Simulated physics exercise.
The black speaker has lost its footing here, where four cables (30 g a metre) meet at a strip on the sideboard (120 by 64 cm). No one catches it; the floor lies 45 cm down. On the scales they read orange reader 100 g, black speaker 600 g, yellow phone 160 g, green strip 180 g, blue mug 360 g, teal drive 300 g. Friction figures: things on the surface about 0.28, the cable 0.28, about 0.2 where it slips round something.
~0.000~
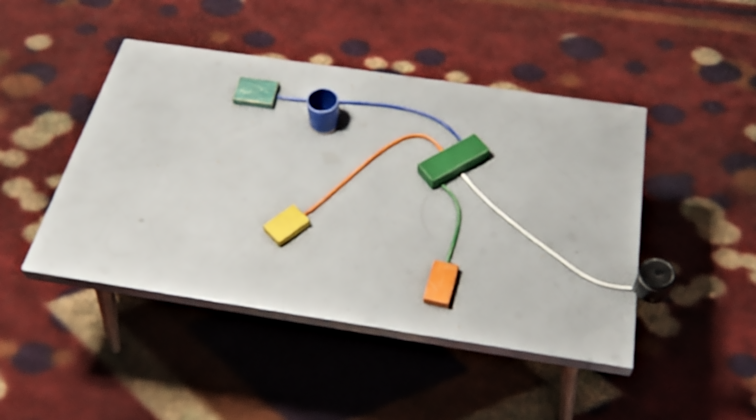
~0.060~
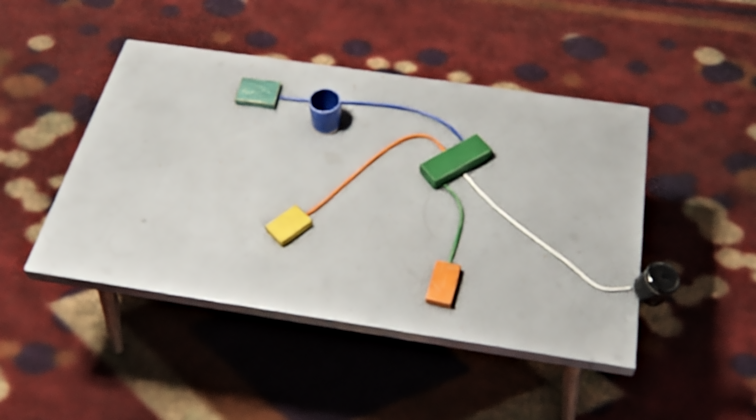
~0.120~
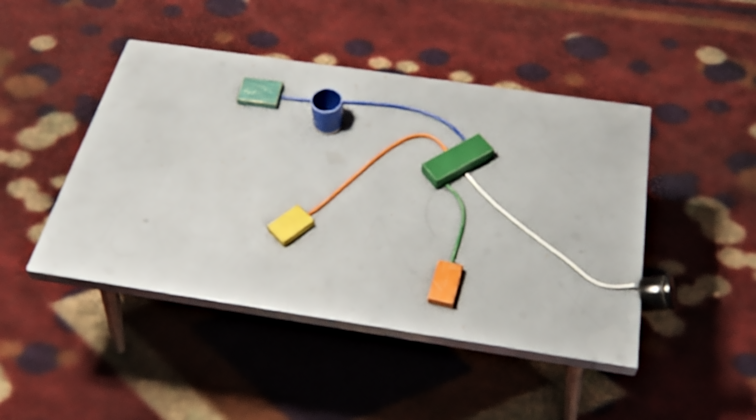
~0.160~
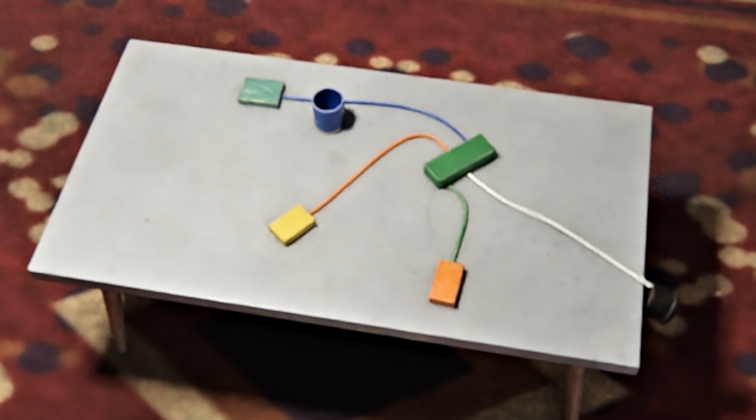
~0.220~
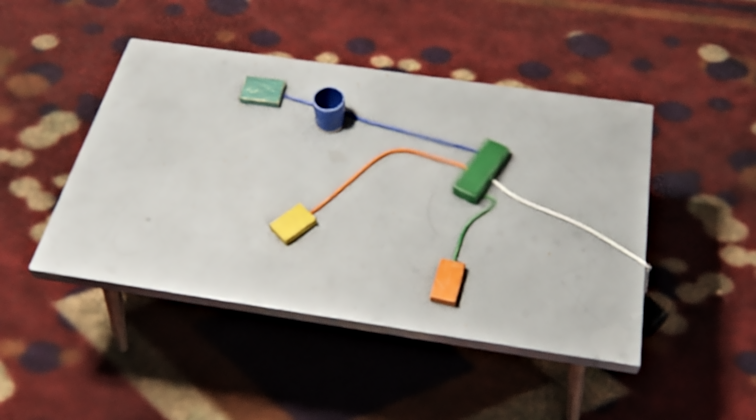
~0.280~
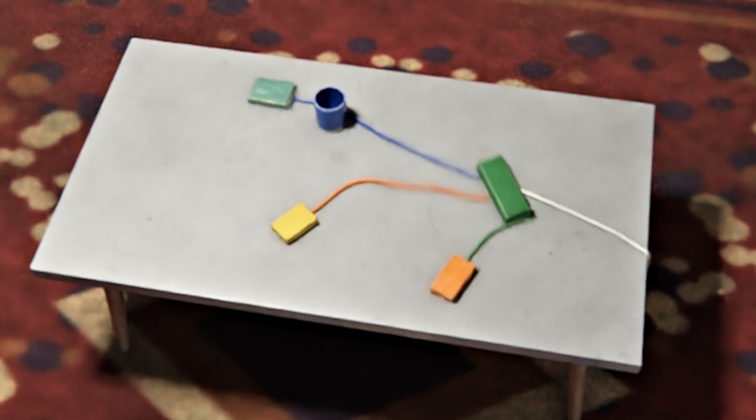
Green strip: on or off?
Off.
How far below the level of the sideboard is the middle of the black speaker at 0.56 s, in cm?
40 cm.
After 0.6 s, the strip's end of the white cable at (604, 248); green strip 33 cm off its start, teal drive 28 cm off its start, black speaker over the edge.
After 0.8 s, the strip's end of the white cable at (653, 256); green strip 42 cm off its start, teal drive 42 cm off its start, yellow phone 30 cm off its start.
After 1.1 s, the strip has left the top; green strip over the edge, teal drive 44 cm off its start at (459, 128), yellow phone 33 cm off its start at (458, 230).
After 1.4 s, the strip has left the top; green strip over the edge, teal drive 45 cm off its start, yellow phone 37 cm off its start.
After 2.6 s, the strip has left the top; green strip over the edge, teal drive 45 cm off its start at (464, 130), yellow phone 37 cm off its start at (480, 230), orange reader 34 cm off its start at (621, 261).
